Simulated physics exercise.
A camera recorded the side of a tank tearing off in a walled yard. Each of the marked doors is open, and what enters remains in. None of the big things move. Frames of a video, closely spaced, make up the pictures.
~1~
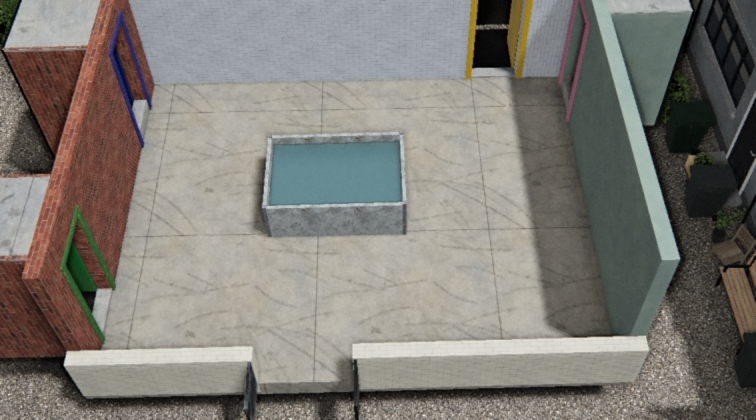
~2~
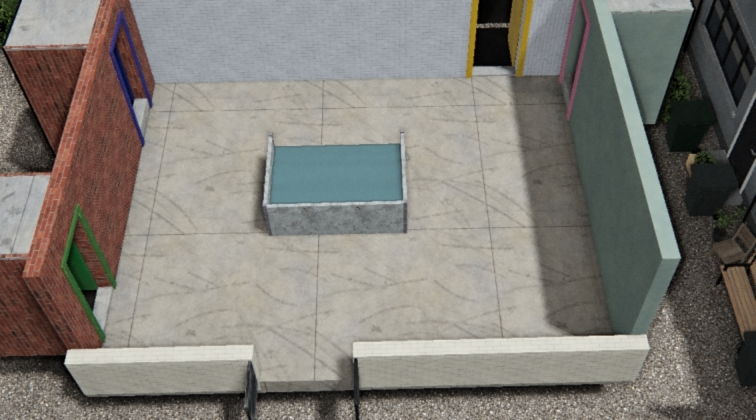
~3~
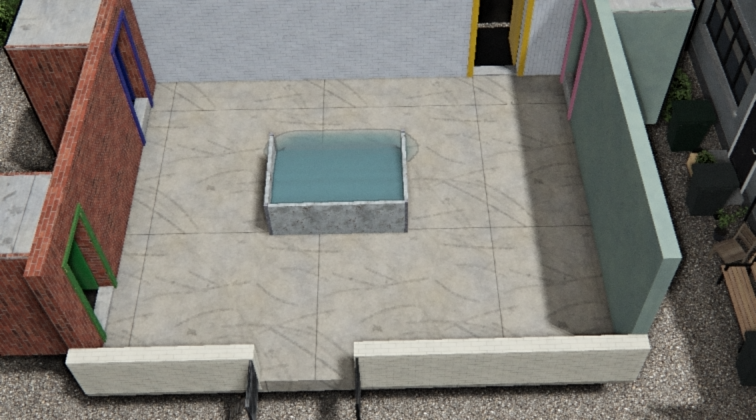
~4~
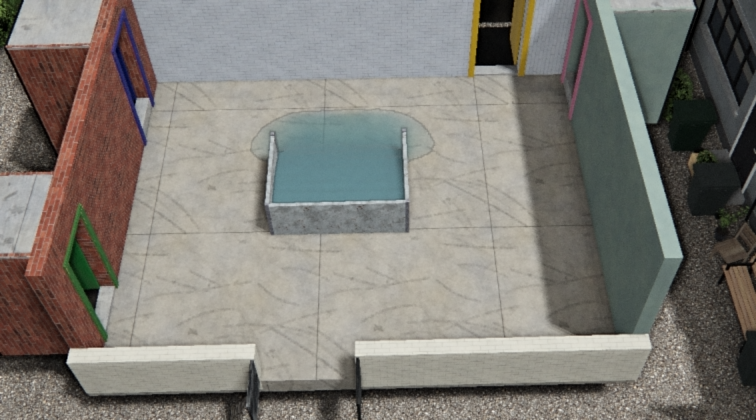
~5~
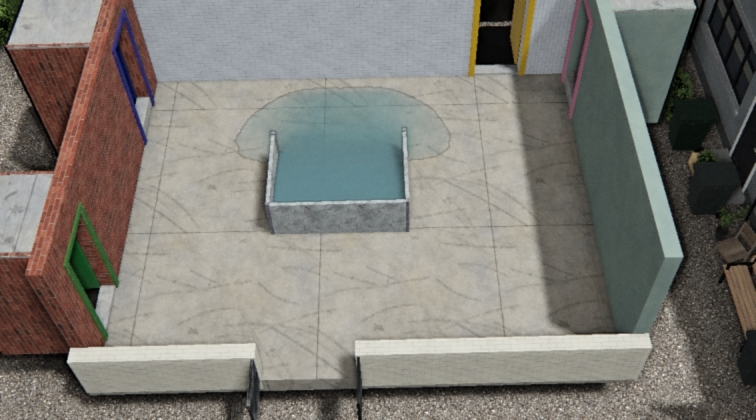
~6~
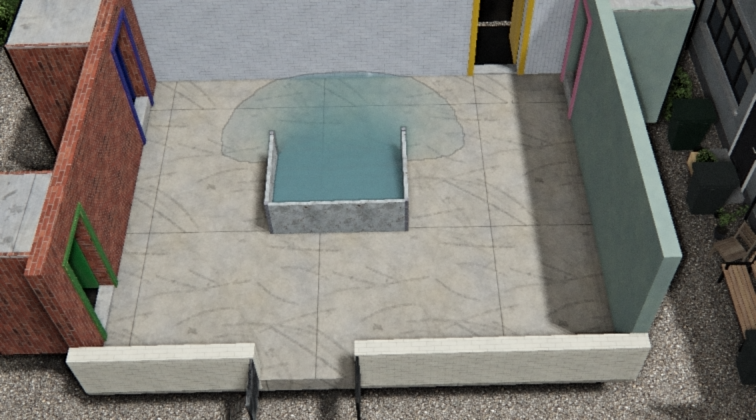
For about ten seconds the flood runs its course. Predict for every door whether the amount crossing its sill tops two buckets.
The pink door does not top it. The green door does not top it. The yellow door tops it. The blue door does not top it.
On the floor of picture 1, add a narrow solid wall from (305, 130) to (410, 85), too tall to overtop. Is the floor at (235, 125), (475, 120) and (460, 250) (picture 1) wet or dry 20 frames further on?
Results in order: Swamped / swamped / bone-dry.
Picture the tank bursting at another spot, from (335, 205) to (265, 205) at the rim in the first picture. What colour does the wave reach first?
The one in green comes first.
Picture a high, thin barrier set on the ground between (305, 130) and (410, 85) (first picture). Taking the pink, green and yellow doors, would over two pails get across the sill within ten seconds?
The pink door tops the limit, the green door falls short and the yellow door tops the limit.
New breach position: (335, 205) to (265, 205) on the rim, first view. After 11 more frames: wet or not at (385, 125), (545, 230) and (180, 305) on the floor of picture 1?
Going in your order, I'd say still bare, then still bare, then drenched.
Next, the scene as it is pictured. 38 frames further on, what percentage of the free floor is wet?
About 80 per cent.
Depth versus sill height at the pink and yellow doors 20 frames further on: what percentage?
Near 80 and 160 per cent, in that order.
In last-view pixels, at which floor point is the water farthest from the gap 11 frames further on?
My guess would be about (558, 78).
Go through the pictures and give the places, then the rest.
The first frame shows still water in the open tank at (335, 172).
In the second frame, water pours out on the open tank's far side and has run to (405, 159).
In the third frame, the front is at (412, 144), out from the gap on the open tank's far side.
In the fourth frame, water pours out on the open tank's far side and has run to (425, 134).
In the fifth frame, water pours out on the open tank's far side and has run to (430, 113).
In the sixth frame, the front is at (406, 77), out from the gap on the open tank's far side.
A moment on, water covers 20 % of the floor; the pink door not reached, the green door not reached, the yellow door wet at the sill, nothing in, the blue door not reached.
Next, water covers 25 % of the floor; the pink door wet at the sill, nothing in, the green door not reached, the yellow door under two buckets in, the blue door wet at the sill, nothing in.
Then, water covers 45 % of the floor; the pink door wet at the sill, nothing in, the green door not reached, the yellow door over two buckets in, the blue door wet at the sill, nothing in.
Later, water covers 80 % of the floor; the pink door under two buckets in, the green door wet at the sill, nothing in, the yellow door over two buckets in, the blue door wet at the sill, nothing in.
In the end, water covers 95 % of the floor; the pink door under two buckets in, the green door wet at the sill, nothing in, the yellow door over two buckets in, the blue door wet at the sill, nothing in.
